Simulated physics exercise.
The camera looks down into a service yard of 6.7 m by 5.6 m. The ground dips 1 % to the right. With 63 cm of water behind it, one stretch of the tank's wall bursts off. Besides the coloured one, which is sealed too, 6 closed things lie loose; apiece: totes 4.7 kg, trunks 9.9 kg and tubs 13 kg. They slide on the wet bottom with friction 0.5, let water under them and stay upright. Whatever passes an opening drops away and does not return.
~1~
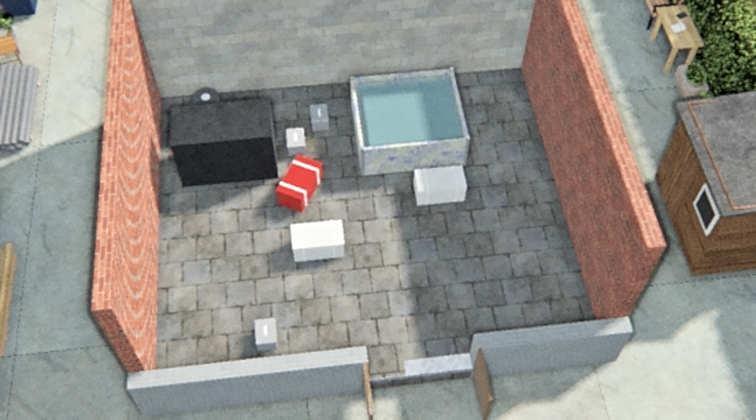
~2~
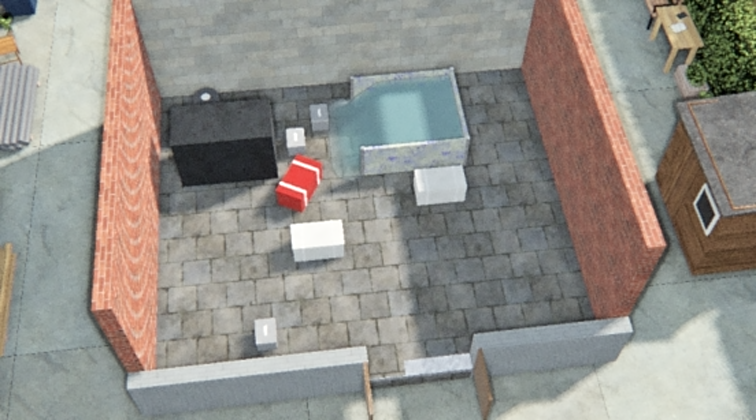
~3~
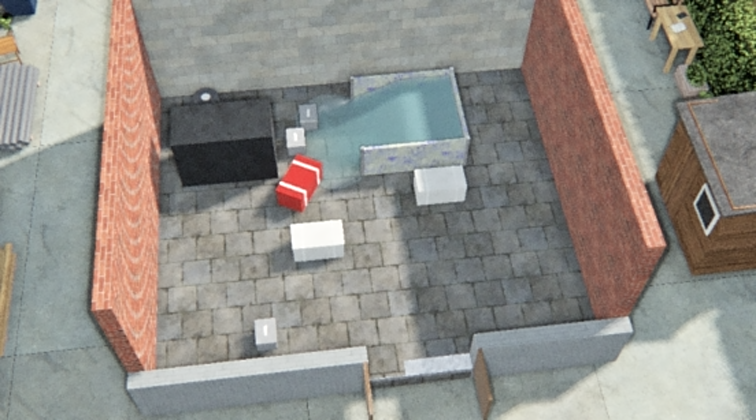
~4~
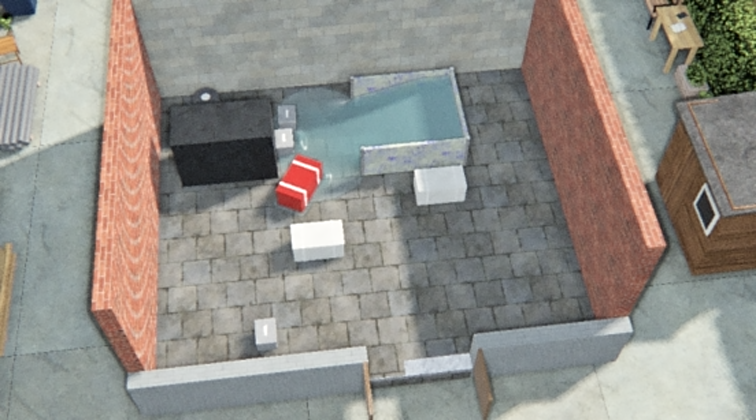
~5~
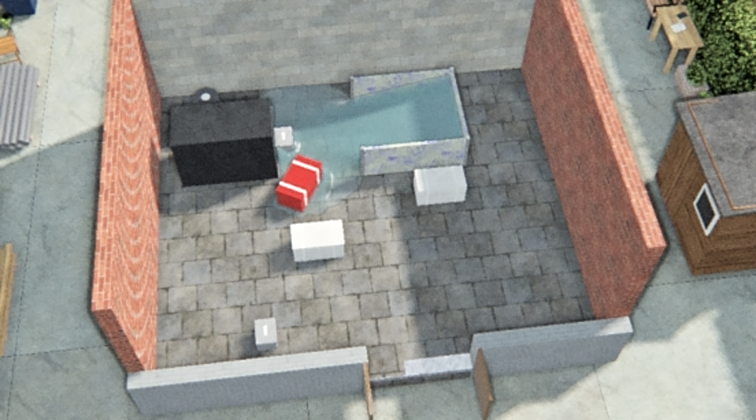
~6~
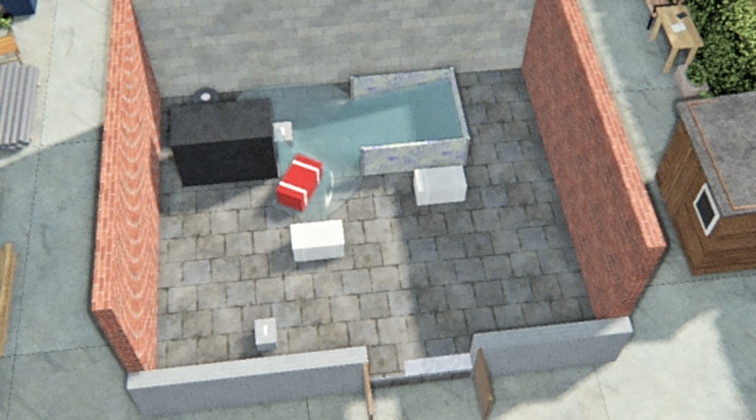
Water pours left from the open tank, pushing two small pale tubs toward the black box.
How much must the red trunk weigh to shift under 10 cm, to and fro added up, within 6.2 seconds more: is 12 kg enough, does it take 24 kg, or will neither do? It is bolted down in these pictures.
Verdict: Neither load is enough.
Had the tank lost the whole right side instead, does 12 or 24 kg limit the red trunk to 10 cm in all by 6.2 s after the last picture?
Then the lower weight is enough.
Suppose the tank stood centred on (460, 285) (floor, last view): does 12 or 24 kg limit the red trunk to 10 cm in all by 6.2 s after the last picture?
Then neither weight holds it.
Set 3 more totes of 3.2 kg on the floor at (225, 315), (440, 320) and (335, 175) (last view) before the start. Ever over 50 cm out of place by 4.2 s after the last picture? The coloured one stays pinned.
In turn: Over, short of it, more.
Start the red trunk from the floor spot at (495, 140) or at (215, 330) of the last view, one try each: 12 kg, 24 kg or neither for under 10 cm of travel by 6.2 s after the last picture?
In turn: The smaller is enough; neither is enough.
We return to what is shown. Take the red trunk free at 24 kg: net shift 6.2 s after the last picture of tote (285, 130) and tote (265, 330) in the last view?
In turn: 120 cm, 350 cm.
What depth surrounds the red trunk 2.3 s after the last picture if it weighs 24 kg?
About 7 cm.
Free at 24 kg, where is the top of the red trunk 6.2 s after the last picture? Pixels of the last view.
Around (274, 314).
Then, 0.6 s after the last picture the red trunk would be 119 cm from its start with 12 kg and 90 cm from its start with 24 kg; 8 cm of water round it then.
Then, 2.3 s after the last picture the red trunk would be 332 cm from its start with 12 kg and 286 cm from its start with 24 kg; 7 cm of water round it then.
Then, 4.2 s after the last picture the red trunk would be 320 cm from its start with 12 kg and 304 cm from its start with 24 kg; 13 cm of water round it then.
Then, 6.2 s after the last picture the red trunk would be 239 cm from its start with 12 kg and 252 cm from its start with 24 kg; 6 cm of water round it then.
